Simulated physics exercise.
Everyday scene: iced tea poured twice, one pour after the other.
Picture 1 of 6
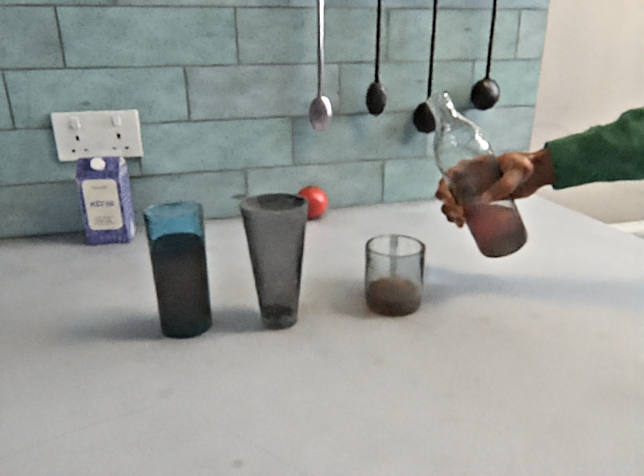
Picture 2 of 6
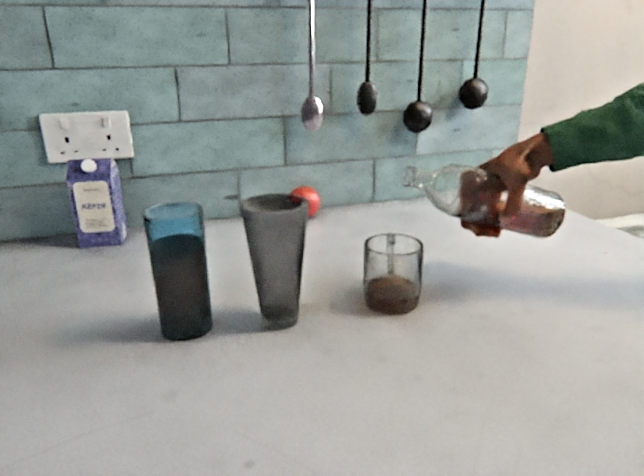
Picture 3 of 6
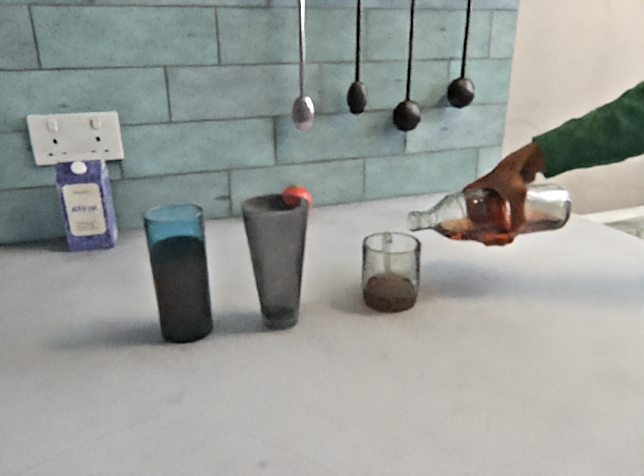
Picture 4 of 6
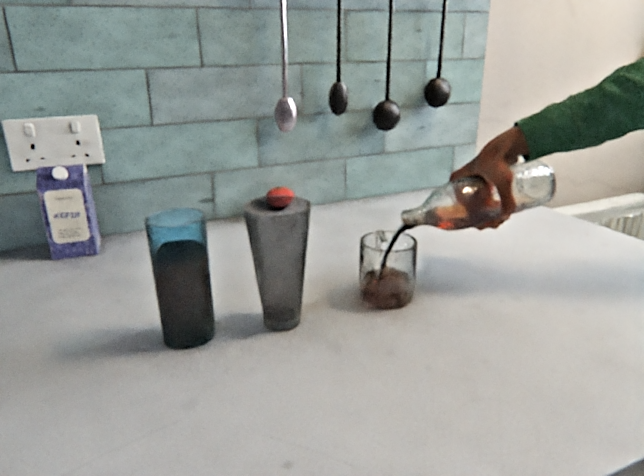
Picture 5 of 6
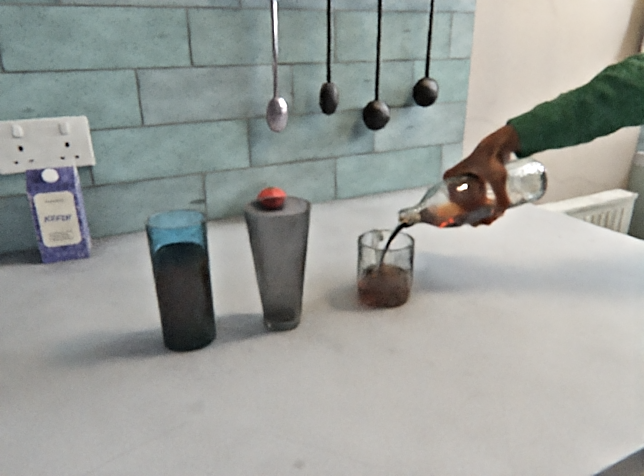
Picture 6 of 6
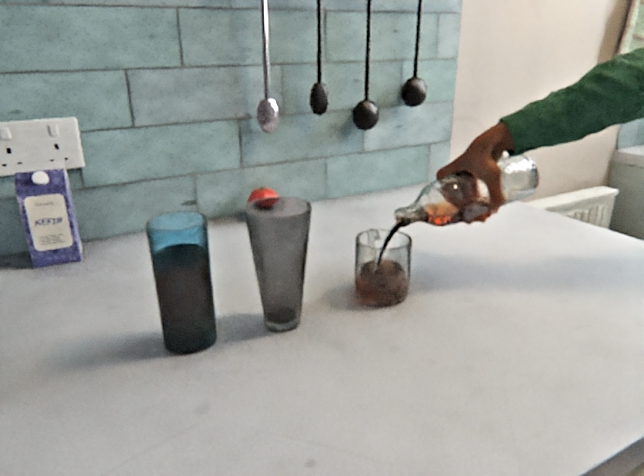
A hand lifts a glass bottle, tilts it leftward and pours dark liquid into a mug.
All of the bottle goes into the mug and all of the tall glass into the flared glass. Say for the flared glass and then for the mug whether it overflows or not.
Flared glass: No overflow; mug: No overflow.
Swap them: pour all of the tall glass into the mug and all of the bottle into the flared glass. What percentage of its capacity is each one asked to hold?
That comes to some 110 per cent for the first, and some 40 per cent for the second.
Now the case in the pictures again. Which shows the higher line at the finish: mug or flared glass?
The level ends up higher in the flared glass on the left.
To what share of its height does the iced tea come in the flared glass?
It stands at around 80 per cent of the height.
Next, the mug is about half full.
After that, the mug is about three quarters full.
Finally, the flared glass is about three quarters full; the mug is about three quarters full.
